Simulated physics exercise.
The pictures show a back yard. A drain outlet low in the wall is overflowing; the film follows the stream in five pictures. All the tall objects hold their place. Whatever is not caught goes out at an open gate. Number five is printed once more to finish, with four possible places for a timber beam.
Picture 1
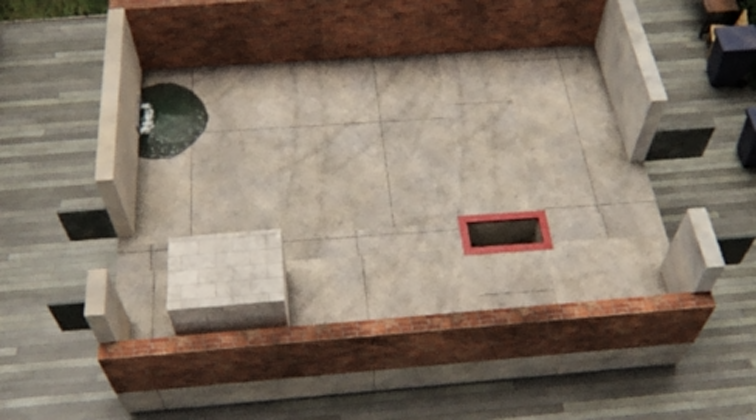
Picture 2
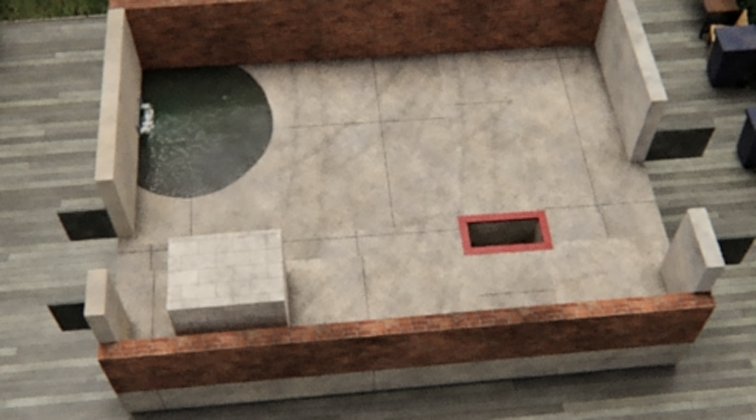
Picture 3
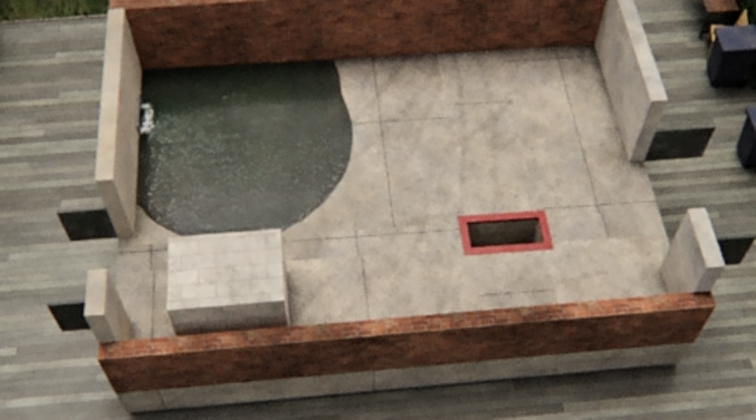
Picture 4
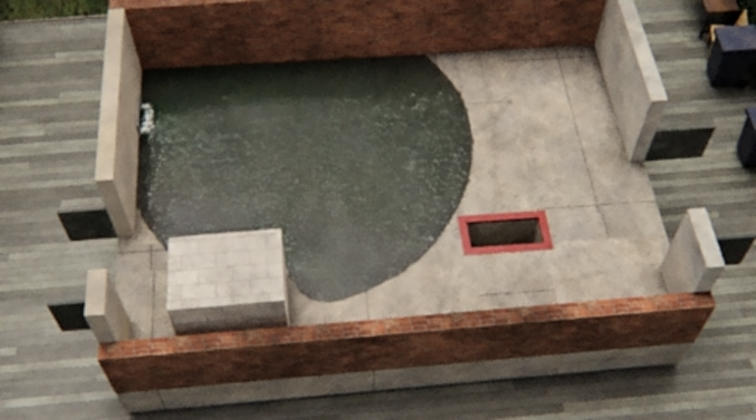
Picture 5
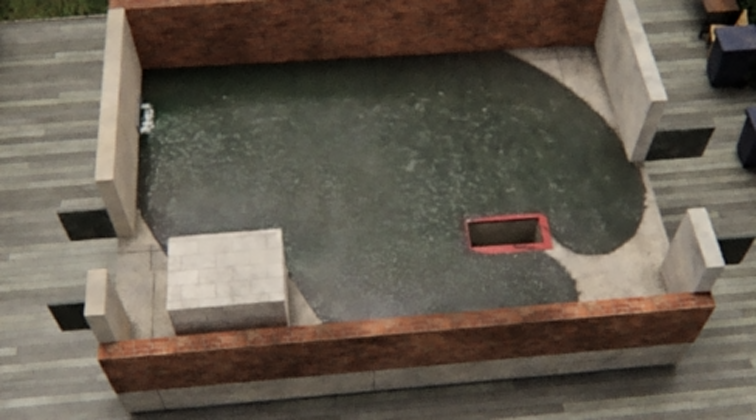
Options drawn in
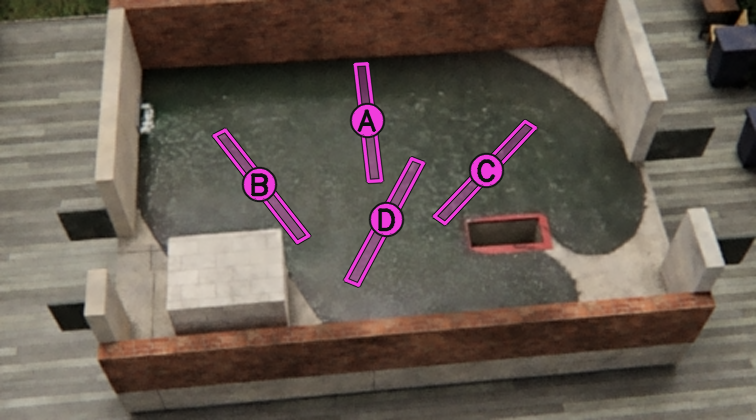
Dark green water spreads from a small white outfall at the left wall of a walled, pale-paved yard, seen from high above by a camera that stays still. Brick walls line the back and front, a pale block sits at lower left, and a red-rimmed drain lies right of centre. The rounded pool widens rightward, passes behind the block, reaches the front wall, then surrounds the drain and enters it.
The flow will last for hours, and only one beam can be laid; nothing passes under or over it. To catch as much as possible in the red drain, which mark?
Go for B.
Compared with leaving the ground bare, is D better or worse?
Worse.
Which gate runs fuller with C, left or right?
The right gate.
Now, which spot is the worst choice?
That would be D.
On the marked copy, A from (375, 181) to (361, 64); B from (219, 133) to (303, 239); C from (439, 219) to (530, 124); D from (352, 282) to (417, 160).
With A, about 13 % of the stream goes into the red drain, about 87 % out by the gates.
With B, about 23 % of the stream goes into the red drain, about 77 % out by the gates.
With C, about 16 % of the stream goes into the red drain, about 84 % out by the gates.
With D, about 10 % of the stream goes into the red drain, about 90 % out by the gates.
